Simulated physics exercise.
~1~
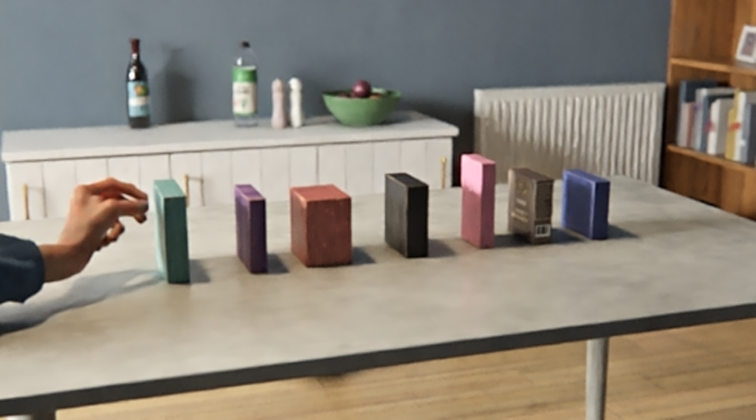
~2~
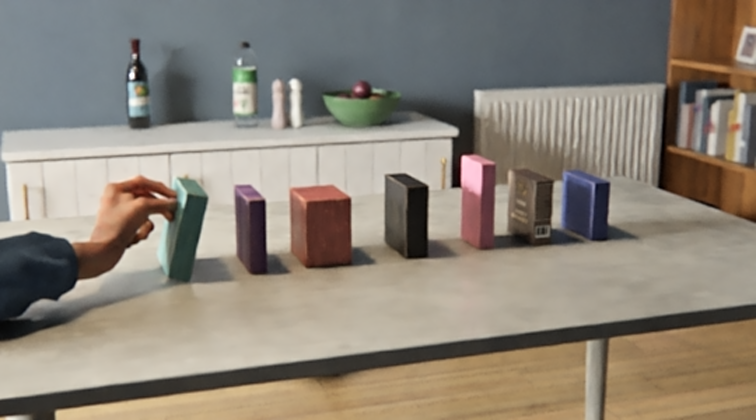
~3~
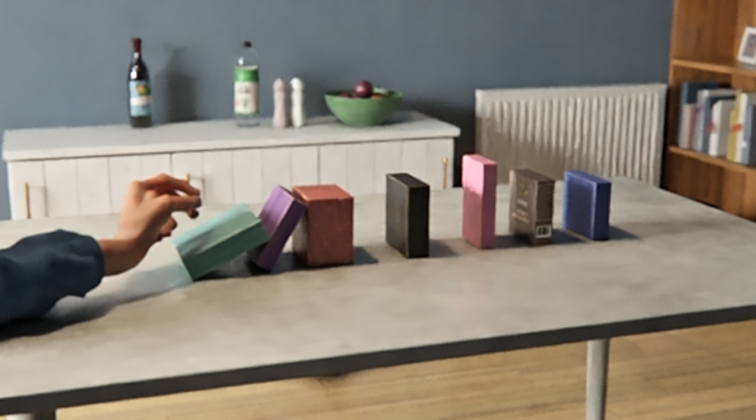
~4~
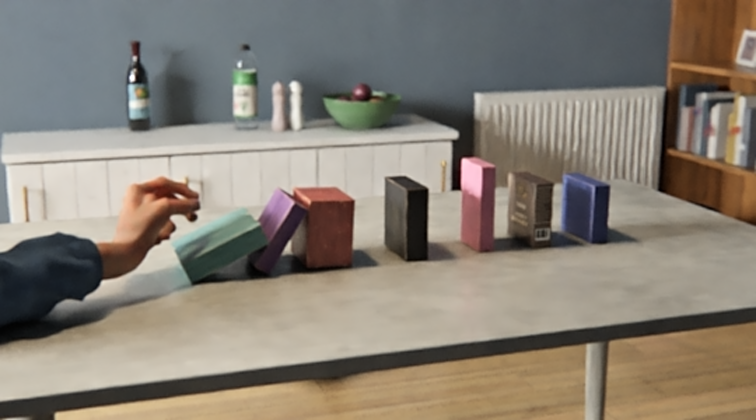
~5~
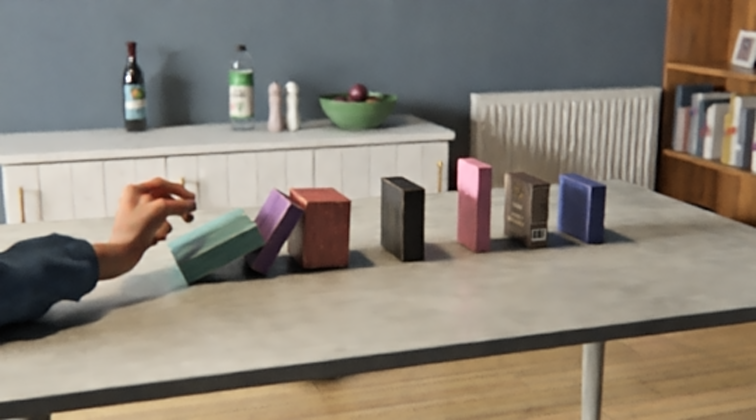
Hand tipping a turquoise block into a purple one, which leans against a red block while the remaining four stay upright.
